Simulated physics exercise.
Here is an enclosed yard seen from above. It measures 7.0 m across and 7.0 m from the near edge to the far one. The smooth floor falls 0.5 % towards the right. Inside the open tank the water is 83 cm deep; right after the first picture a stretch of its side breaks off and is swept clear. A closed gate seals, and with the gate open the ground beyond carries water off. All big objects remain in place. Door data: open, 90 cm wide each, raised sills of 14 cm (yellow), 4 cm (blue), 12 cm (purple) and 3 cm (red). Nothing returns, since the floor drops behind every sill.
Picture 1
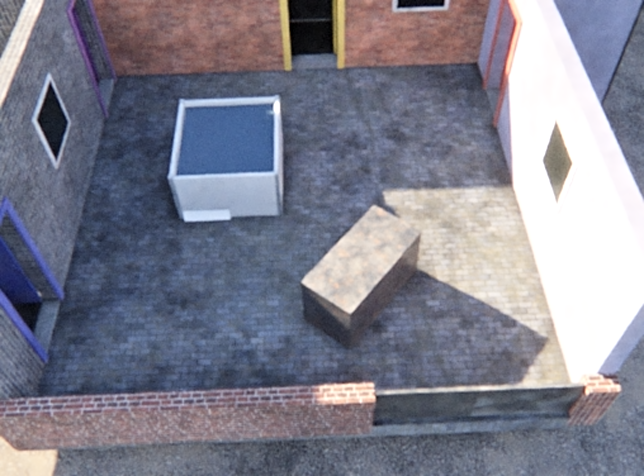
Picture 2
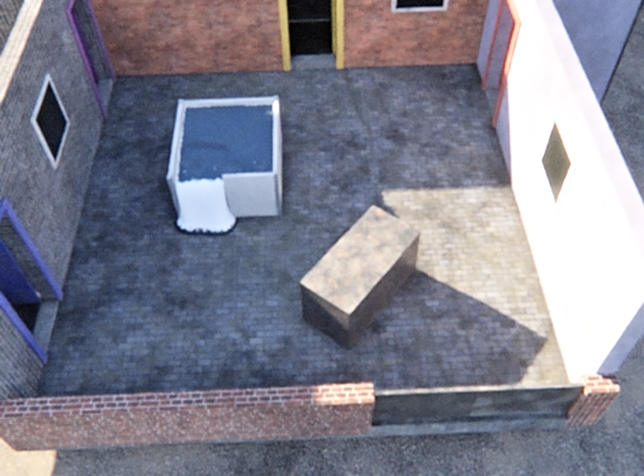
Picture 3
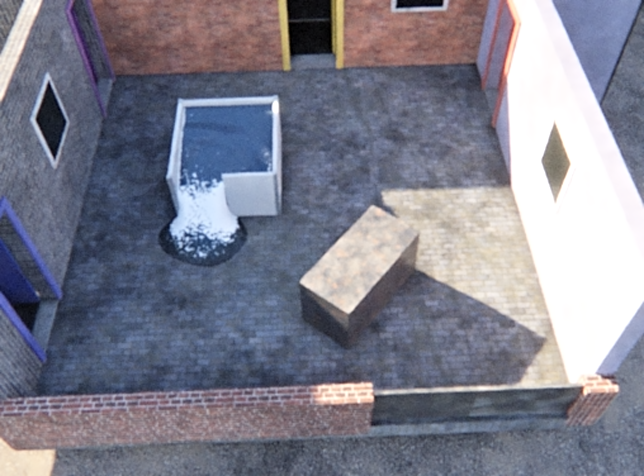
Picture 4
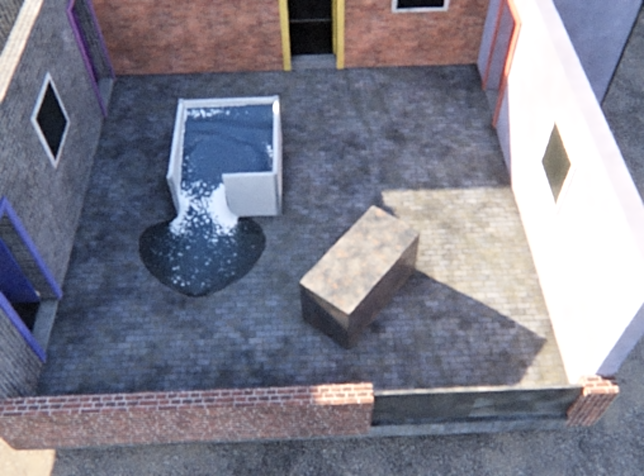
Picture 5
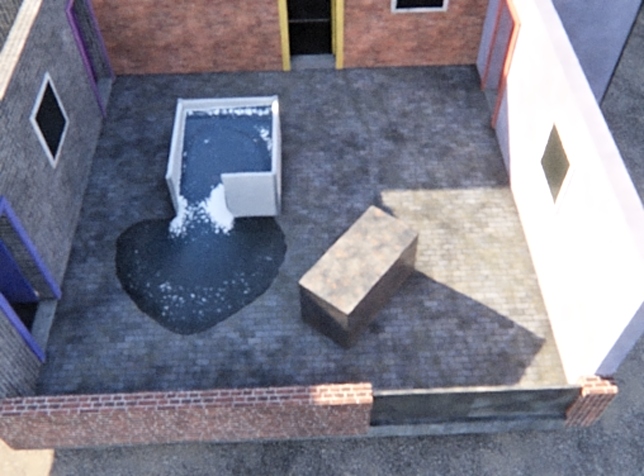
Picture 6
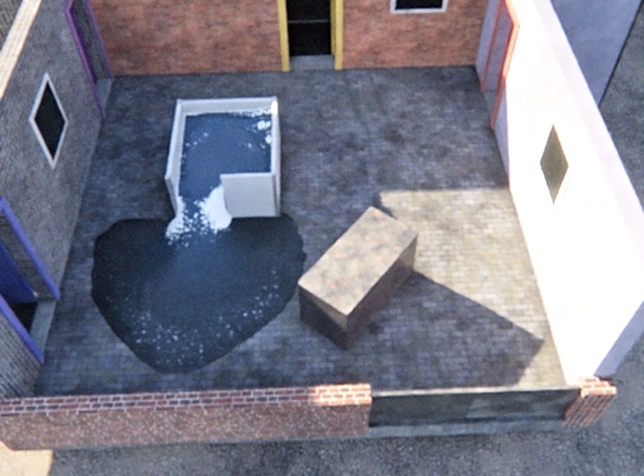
In a walled yard, water pours from a tank's broken side and spreads across the floor.
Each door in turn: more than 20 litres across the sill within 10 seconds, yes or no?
Answers: Yellow door, no; blue door, yes; purple door, no; red door, no.
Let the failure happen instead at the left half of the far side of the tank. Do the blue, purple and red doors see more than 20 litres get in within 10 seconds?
In that case, blue door: Less than that, purple door: More than that, red door: More than that.
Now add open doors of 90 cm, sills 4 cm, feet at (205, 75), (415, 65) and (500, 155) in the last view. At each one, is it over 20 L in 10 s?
In sequence the answers are less than that, less than that and less than that.
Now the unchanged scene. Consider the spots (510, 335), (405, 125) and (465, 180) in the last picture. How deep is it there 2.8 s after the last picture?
Depth readings in turn - 2, 0, 0 cm.
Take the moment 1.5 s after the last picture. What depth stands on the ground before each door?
In cm: Yellow 0, blue 11, purple 0, red 0.
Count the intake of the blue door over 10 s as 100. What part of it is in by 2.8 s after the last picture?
50 per cent, roughly.
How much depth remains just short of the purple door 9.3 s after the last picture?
4.0 cm.
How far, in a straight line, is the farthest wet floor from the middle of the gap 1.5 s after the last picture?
Distance: Approx. 5.0 m.
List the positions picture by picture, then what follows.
The first picture shows still water, 83 cm deep, in the open tank at (227, 140).
In the second picture, water pours out at (204, 200) and has run 0.5 m, to (178, 222); typically 10 cm deep outside, 83 cm at the open tank's back.
In the third picture, the front is at (216, 259), 0.9 m from the gap at (204, 203); 0.8 m2 of floor is under water; 83 cm left at the back of the open tank.
In the fourth picture, water pours out at (204, 204) and has run 1.5 m, to (185, 290); typically 7 cm deep outside, 77 cm at the open tank's back.
In the fifth picture, the front is at (176, 326), 2.1 m from the gap at (203, 204); 3.6 m2 of floor is under water; 70 cm left at the back of the open tank.
In the sixth picture, water pours out at (202, 204) and has run 2.7 m, to (166, 366); typically 4 cm deep outside, 72 cm at the open tank's back.
Then, 0.7 s after the last picture water covers 25 % of the floor and is deepest (40 cm) near (203, 221); yellow door not reached, blue door 10 cm at the sill, 2 L in, purple door not reached, red door not reached.
Then, 1.5 s after the last picture water covers 30 % of the floor and is deepest (33 cm) near (27, 422); yellow door not reached, blue door 11 cm at the sill, 38 L in, purple door not reached, red door not reached.
Then, 2.8 s after the last picture water covers 40 % of the floor and is deepest (22 cm) near (203, 221); yellow door not reached, blue door 14 cm at the sill, 99 L in, purple door not reached, red door not reached.
Then, 5.3 s after the last picture water covers 55 % of the floor and is deepest (16 cm) near (562, 402); yellow door not reached, blue door 9 cm at the sill, 167 L in, purple door not reached, red door not reached.
Then, 9.3 s after the last picture water covers 90 % of the floor and is deepest (10 cm) near (562, 402); yellow door 1 cm at the sill, 0 L in, blue door 5 cm at the sill, 192 L in, purple door 4 cm at the sill, 0 L in, red door 3 cm at the sill, 0 L in.
